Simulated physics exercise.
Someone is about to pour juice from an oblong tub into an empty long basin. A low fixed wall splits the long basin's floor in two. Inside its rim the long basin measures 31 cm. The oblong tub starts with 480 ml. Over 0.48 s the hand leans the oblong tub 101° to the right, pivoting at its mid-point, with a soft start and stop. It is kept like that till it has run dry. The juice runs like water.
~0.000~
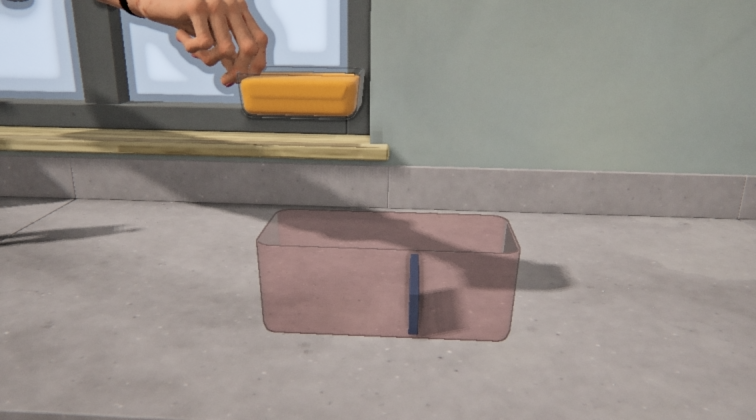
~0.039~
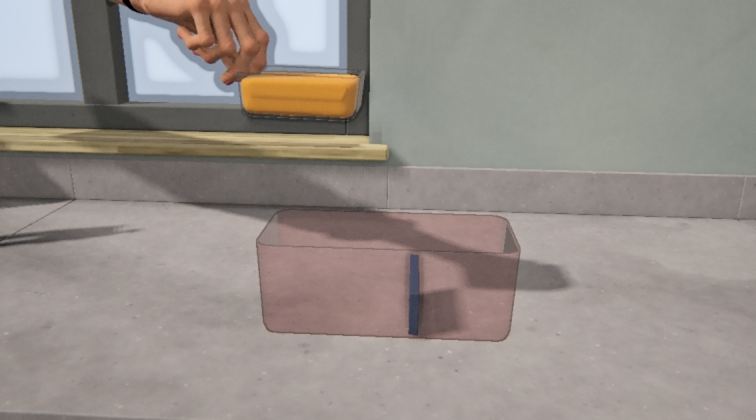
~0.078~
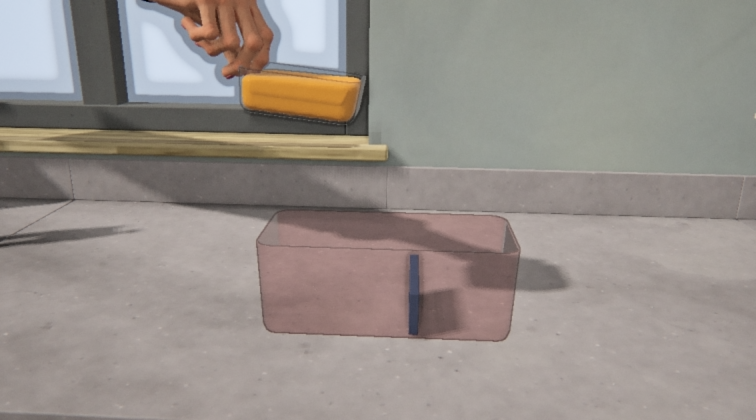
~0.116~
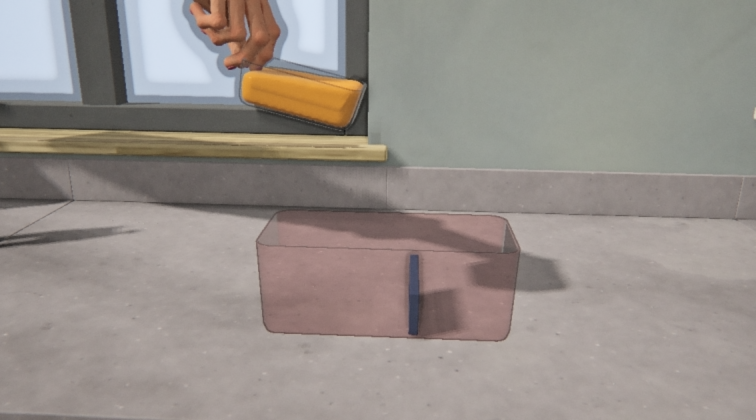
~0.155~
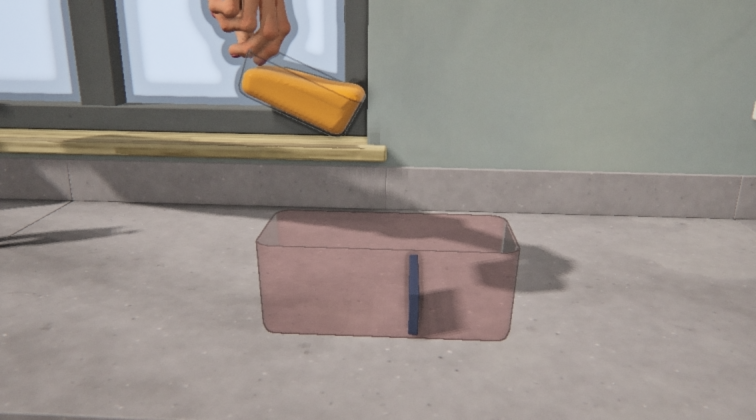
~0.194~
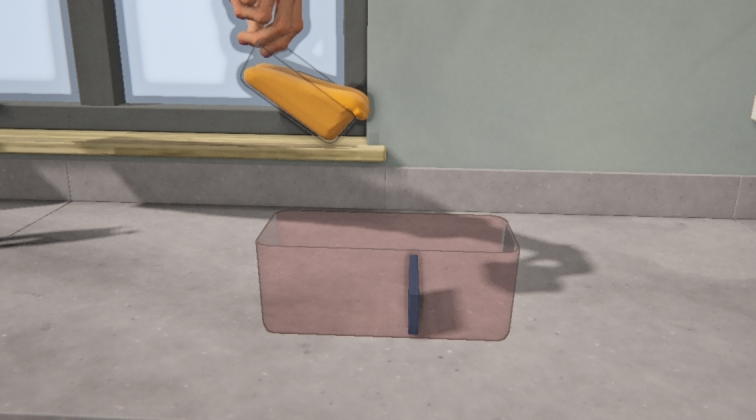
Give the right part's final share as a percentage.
About 23 per cent.
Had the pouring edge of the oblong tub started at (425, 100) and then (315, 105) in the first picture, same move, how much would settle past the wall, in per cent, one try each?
First 80, then 0 per cent.
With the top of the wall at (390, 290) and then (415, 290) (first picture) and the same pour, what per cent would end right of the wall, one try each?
In turn about 70 and 35 per cent.
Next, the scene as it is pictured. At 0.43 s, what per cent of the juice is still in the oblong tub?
About 6 per cent.
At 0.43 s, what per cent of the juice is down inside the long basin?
Some 38 per cent.
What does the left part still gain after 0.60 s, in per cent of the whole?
Near 4 in a hundred.
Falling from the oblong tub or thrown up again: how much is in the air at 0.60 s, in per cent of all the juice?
Some 5 per cent.
After 0.43 s the tilt is 98° and 6 per cent is still to pour, 31 is left of the wall and 7 right of it.
After 0.60 s the tilt is 101° and 1 per cent is still to pour, 68 is left of the wall and 23 right of it.
After 0.78 s the tilt is 101° and 0 per cent is still to pour, 68 is left of the wall and 22 right of it.
After 0.98 s the tilt is 101° and 0 per cent is still to pour, 72 is left of the wall and 23 right of it.
In the end 72 per cent lies left of the wall, 23 right of it and 6 outside.
